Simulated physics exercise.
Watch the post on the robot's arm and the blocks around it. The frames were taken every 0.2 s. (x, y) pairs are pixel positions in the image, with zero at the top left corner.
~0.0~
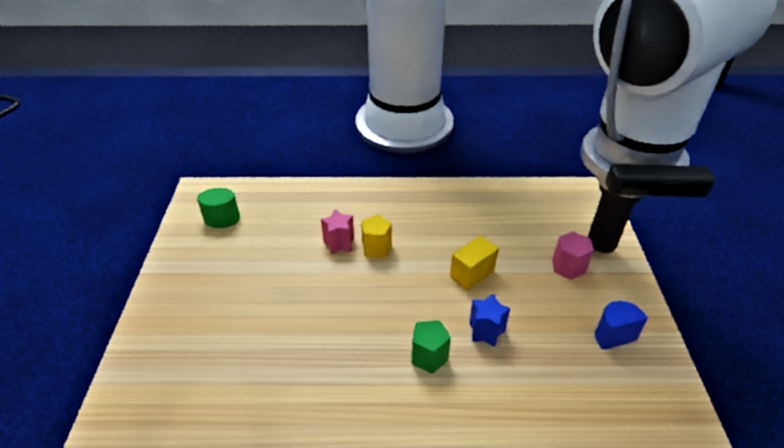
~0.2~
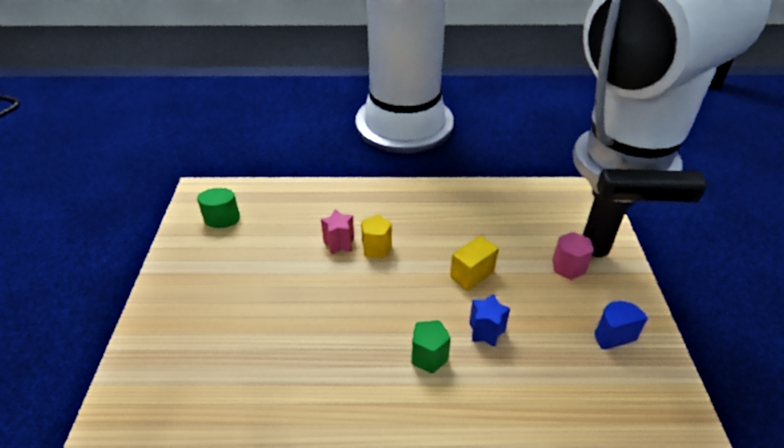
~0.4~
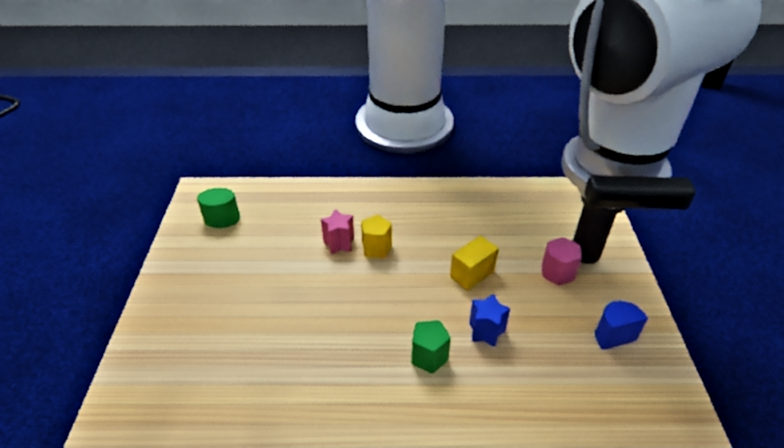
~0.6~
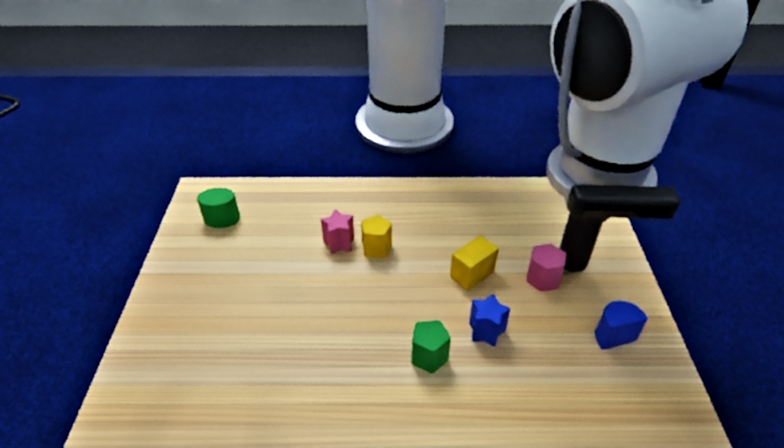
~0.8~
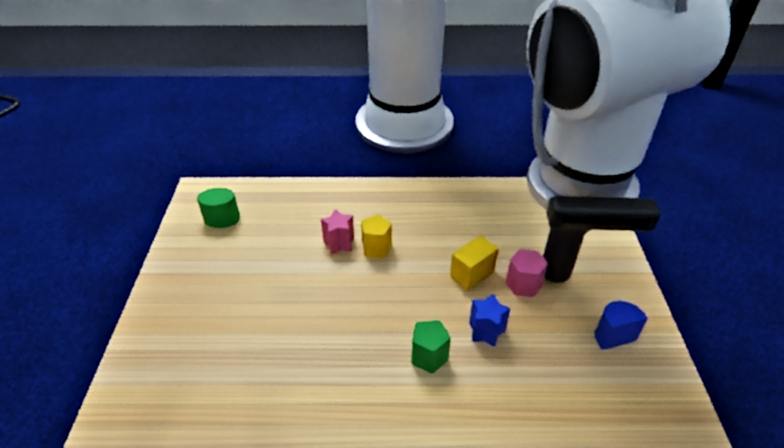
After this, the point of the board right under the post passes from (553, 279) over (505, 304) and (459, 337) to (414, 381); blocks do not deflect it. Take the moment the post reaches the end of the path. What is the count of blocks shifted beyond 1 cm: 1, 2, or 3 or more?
Expect three or more.
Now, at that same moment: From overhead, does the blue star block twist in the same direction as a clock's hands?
Answer: No.
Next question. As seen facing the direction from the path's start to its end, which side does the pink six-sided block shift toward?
Goes right.
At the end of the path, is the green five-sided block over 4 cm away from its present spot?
Short answer: Yes.
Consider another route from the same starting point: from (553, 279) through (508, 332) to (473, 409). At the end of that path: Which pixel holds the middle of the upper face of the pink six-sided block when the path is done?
The point I'd pick in the picture is (502, 269).
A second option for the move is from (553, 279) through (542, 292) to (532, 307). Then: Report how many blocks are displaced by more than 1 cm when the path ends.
The answer will be one.
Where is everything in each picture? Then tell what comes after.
In the first frame, tip of the post at (602, 243), middles of tops, green five-sided block at (431, 334), yellow oblong block at (476, 251), blue star block at (490, 309), pink six-sided block at (576, 243).
In the second frame, post at (595, 247), nothing pushed.
In the third frame, post at (585, 253), pink six-sided block at (565, 249).
In the fourth frame, post at (572, 261), pink six-sided block at (549, 255).
In the fifth frame, post at (556, 271), green five-sided block at (431, 334), yellow oblong block at (476, 251), blue star block at (490, 309), pink six-sided block at (529, 261).
On the path given first. One third of the way, post at (507, 296); yellow oblong block at (472, 249), turned 15° clockwise; pink six-sided block at (475, 276), turned 45° clockwise.
Two thirds of the way, post at (460, 330); yellow oblong block at (472, 249), turned 15° clockwise; blue star block at (473, 341), turned 65° anticlockwise; pink six-sided block at (452, 280), turned 105° clockwise.
At the end, post at (414, 374); green five-sided block at (381, 375); yellow oblong block at (472, 249), turned 15° clockwise; blue star block at (469, 352), turned 110° anticlockwise; pink six-sided block at (452, 280), turned 105° clockwise.
